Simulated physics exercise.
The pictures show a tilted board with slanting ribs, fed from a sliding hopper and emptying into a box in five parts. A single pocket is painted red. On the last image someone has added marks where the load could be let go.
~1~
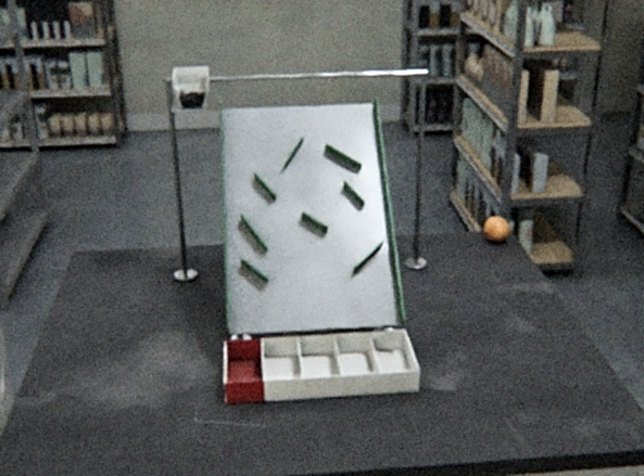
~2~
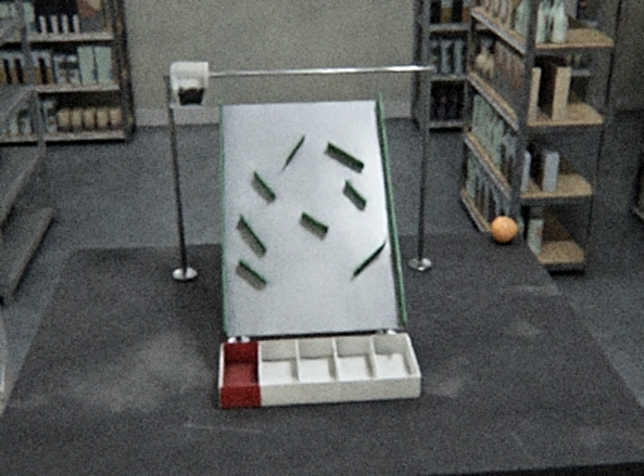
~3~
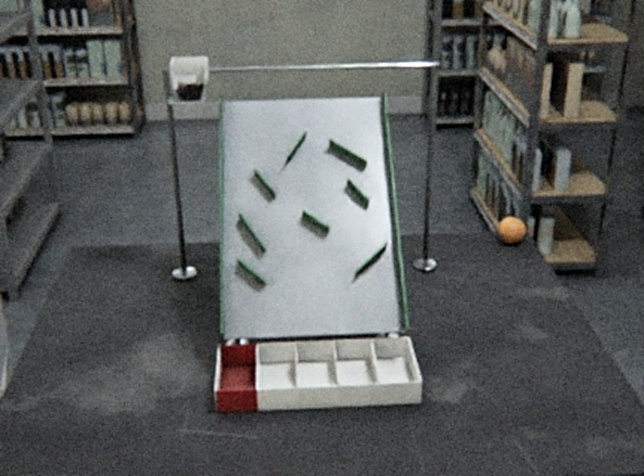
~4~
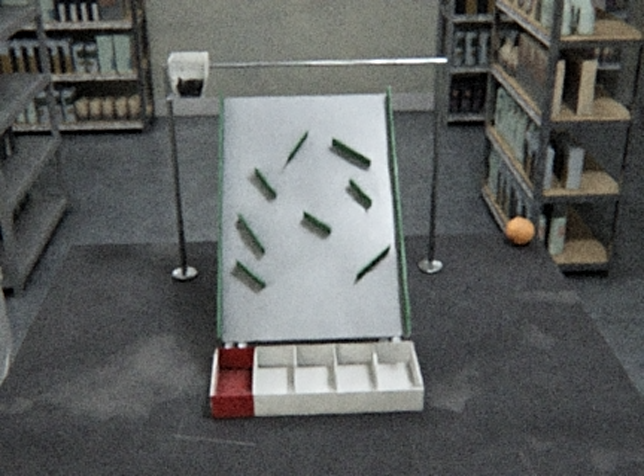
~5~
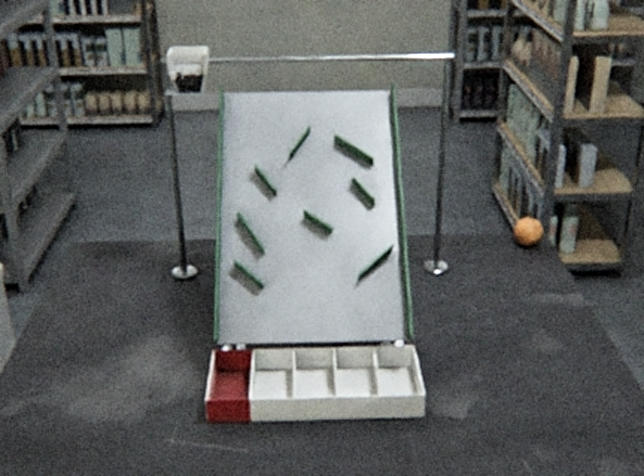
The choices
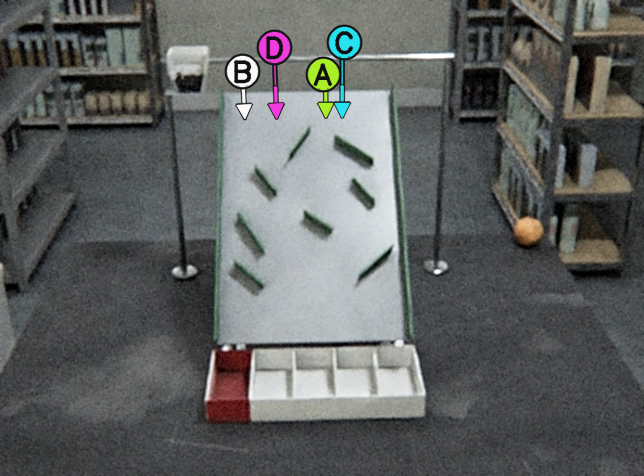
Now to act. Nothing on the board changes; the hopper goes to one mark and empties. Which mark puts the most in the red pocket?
B beats the others.
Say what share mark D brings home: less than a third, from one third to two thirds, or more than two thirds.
Less than a third.
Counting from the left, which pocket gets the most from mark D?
It is the third one.
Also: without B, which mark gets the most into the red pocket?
D it is.
On the marked copy, mark A meets the board at (325, 112); mark B meets the board at (244, 113); mark C meets the board at (342, 112); mark D meets the board at (276, 113).
If A is chosen, none in the red pocket, most in other pockets, a small part held on the board.
If B is chosen, about half in the red pocket, about half in other pockets.
If C is chosen, none in the red pocket, nearly all in other pockets, a small part held on the board.
If D is chosen, a small part in the red pocket, most in other pockets.
